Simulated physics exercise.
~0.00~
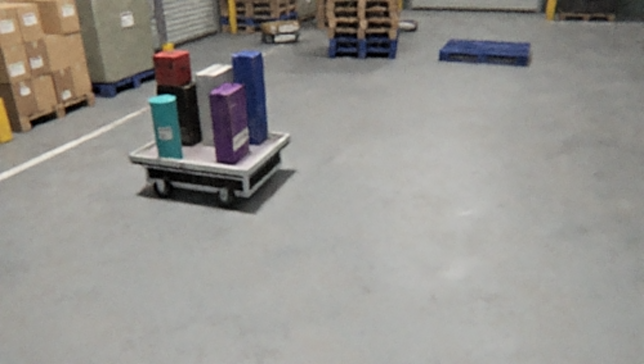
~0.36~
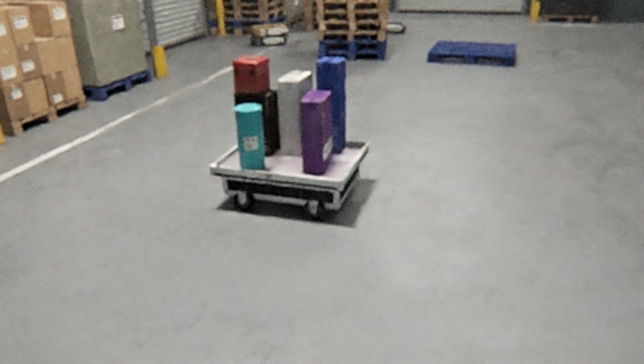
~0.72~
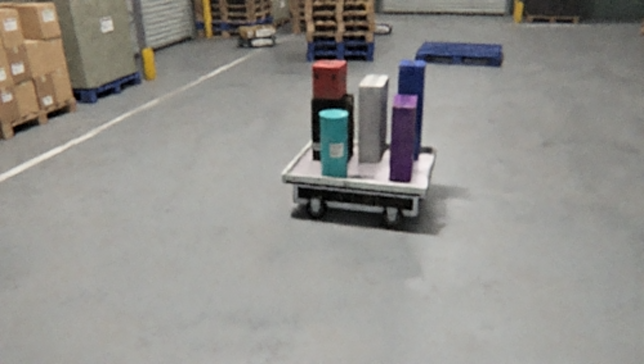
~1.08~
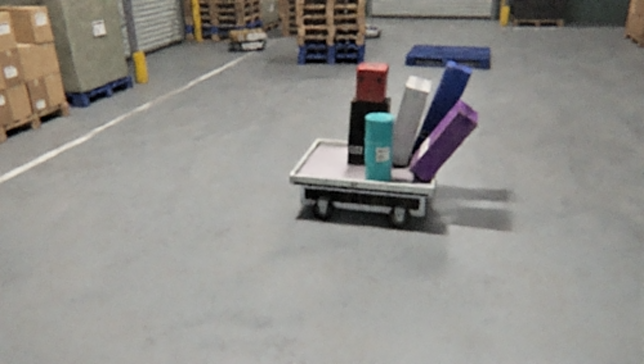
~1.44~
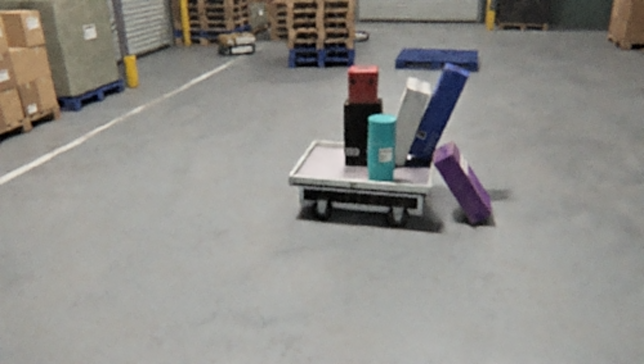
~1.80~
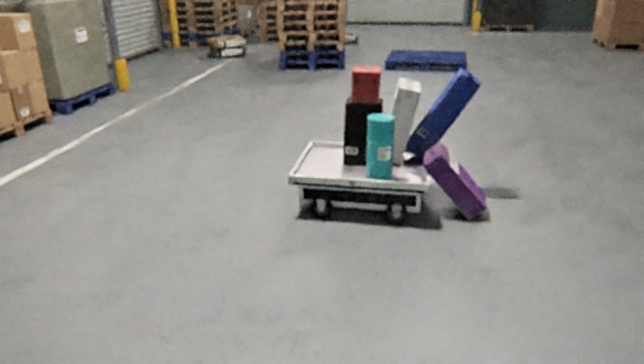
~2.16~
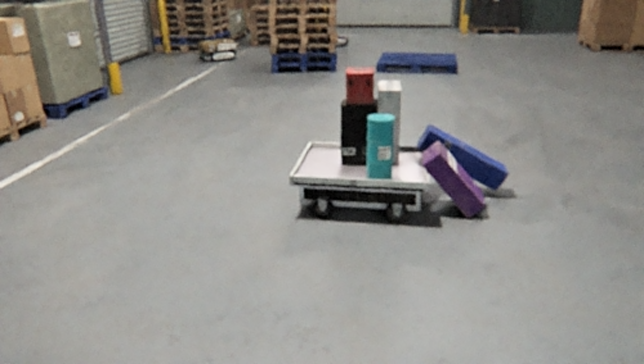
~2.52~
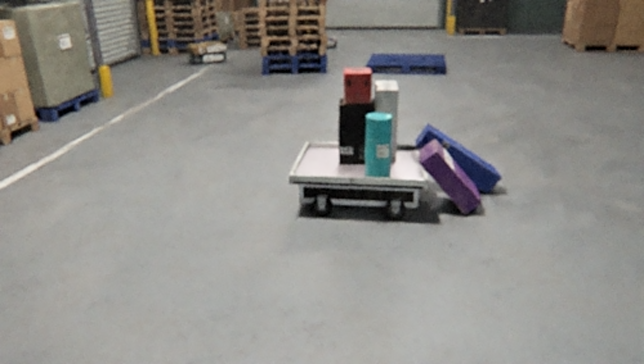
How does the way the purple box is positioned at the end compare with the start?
At the start the purple box stands upright on the cart, but by the end it is upside down, resting at a slant off the cart's right side.
